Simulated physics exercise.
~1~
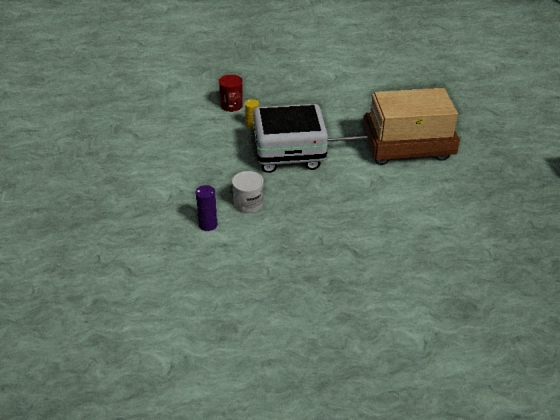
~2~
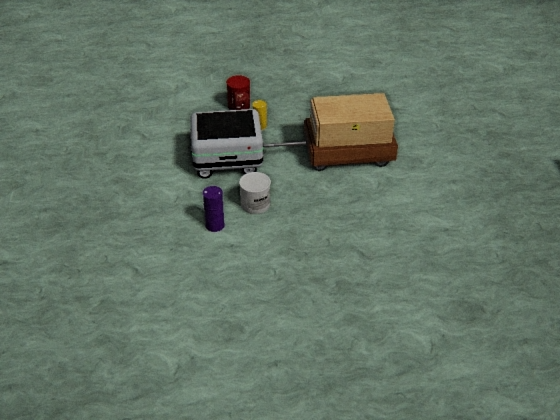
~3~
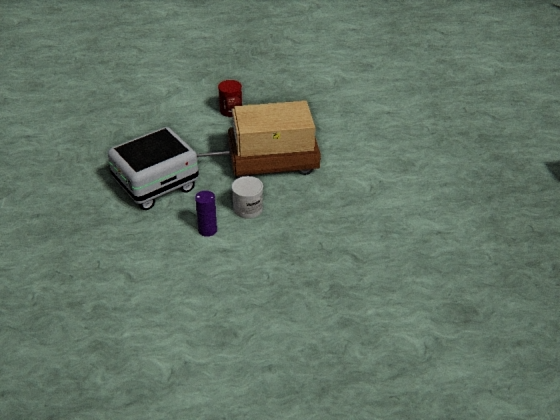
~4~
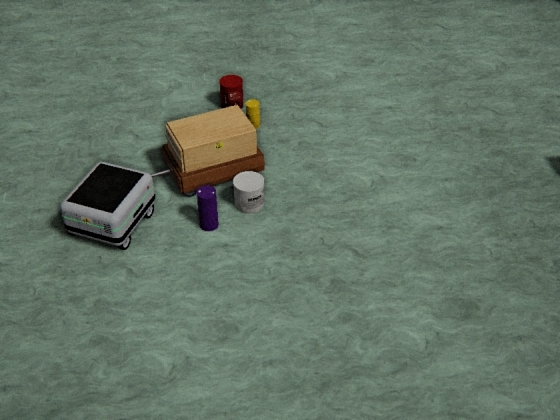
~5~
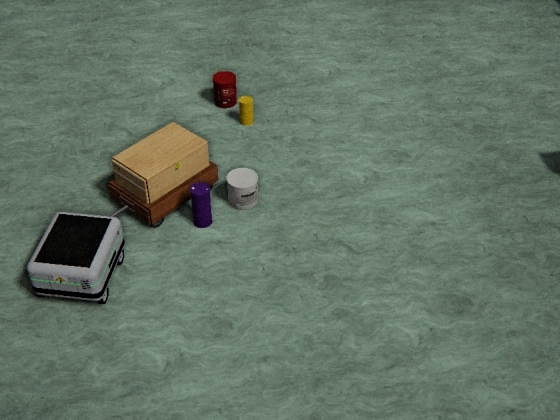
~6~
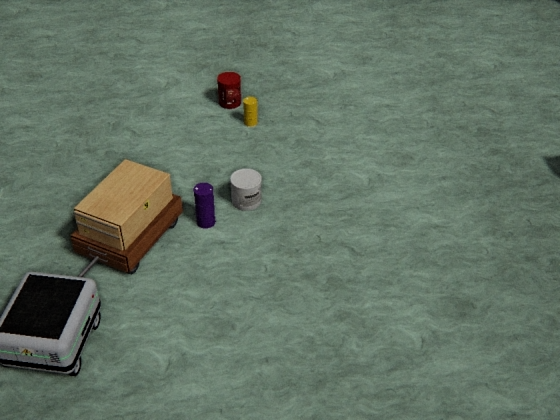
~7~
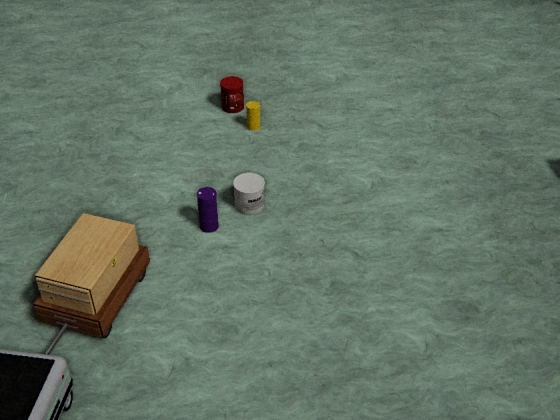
On a mottled green floor, a small white tug with a dark top pulls a reddish-brown cart carrying a pale wooden box. It starts near a red pail, a yellow canister, a white pail and a purple canister, and heads left, passing between the two pairs. Beyond them, the tug curves toward the lower left, and the cart swings around behind it, passing close to the purple canister. The pair continues down toward the lower left corner. By the end, the tug is partly out of view, the cart follows close behind, and all four objects still stand where they were.
